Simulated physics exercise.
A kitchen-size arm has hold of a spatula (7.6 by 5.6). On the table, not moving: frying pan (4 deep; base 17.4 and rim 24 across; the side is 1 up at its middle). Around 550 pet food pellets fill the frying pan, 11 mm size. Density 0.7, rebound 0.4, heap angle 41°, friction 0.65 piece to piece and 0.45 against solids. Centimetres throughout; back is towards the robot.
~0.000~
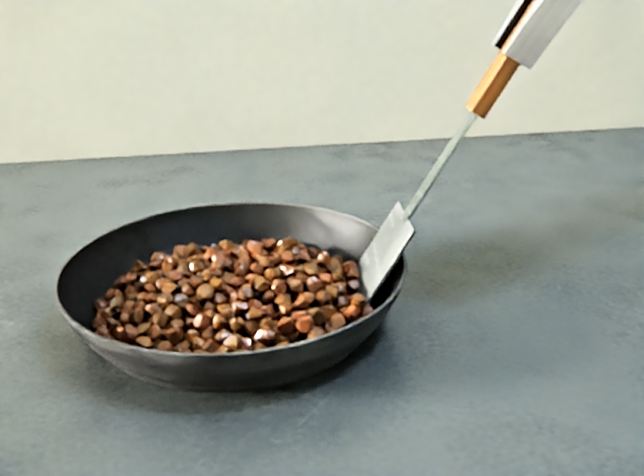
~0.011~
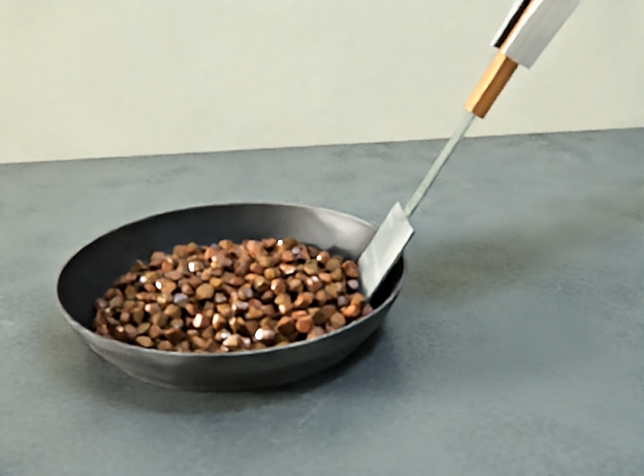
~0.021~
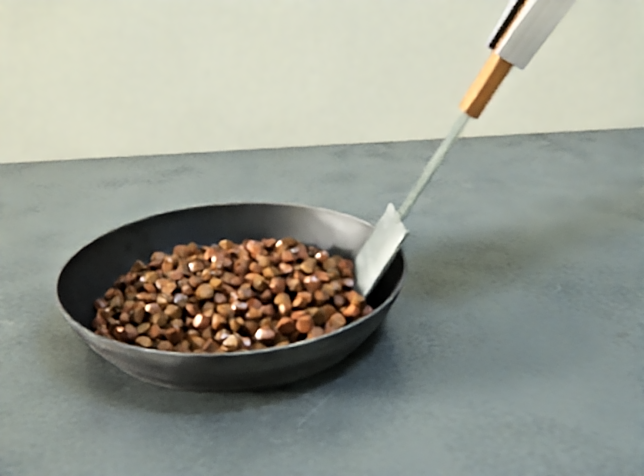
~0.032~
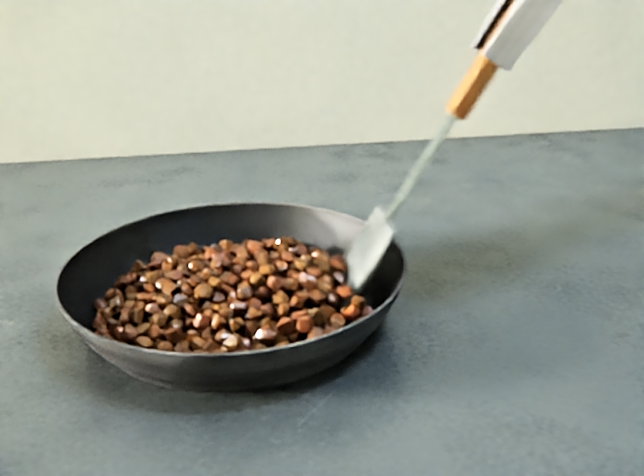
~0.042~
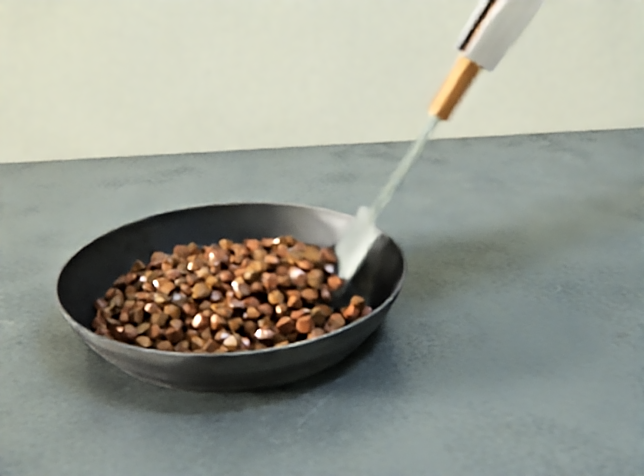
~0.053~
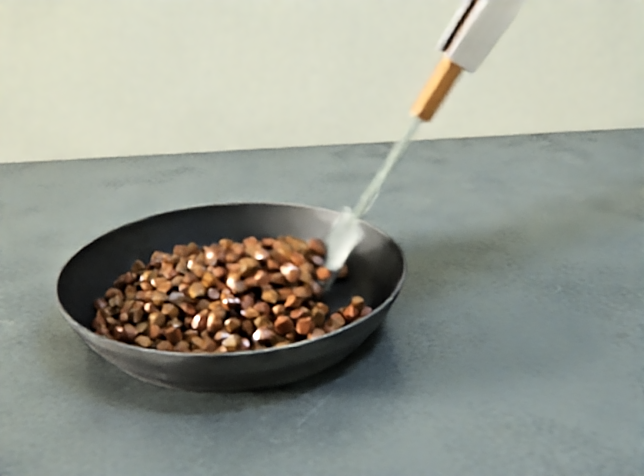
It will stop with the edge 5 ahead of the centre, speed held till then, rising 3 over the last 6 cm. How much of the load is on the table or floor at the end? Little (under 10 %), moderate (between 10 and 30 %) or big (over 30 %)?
Share on the table or floor: Moderate (between 10 and 30 %).
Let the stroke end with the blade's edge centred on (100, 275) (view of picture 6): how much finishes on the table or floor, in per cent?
About 25 per cent.
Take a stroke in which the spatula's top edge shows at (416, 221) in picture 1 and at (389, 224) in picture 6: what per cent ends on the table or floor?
Some 0 per cent.
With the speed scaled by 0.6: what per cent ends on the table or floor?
Some 5 per cent.
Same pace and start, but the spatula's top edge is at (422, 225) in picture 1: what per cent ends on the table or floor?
Some 15 per cent.
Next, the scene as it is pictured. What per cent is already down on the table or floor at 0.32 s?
Some 15 per cent.
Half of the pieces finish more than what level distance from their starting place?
Roughly 2 cm.
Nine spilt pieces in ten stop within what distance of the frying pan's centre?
Roughly 35 cm.
After 0.08 s, sloping 58°, highest piece 7 above the table; 548 in the frying pan.
After 0.10 s, sloping 58°, highest piece 8 above the table; 548 in the frying pan.
After 0.32 s, sloping 58°, highest piece 5 above the table; 471 in the frying pan, 77 on the table or floor.
After 1.37 s, sloping 58°, highest piece 5 above the table; 471 in the frying pan, 77 on the table or floor.
In the end, 471 in the frying pan, 77 on the table or floor. That is 14 % on the table or floor.
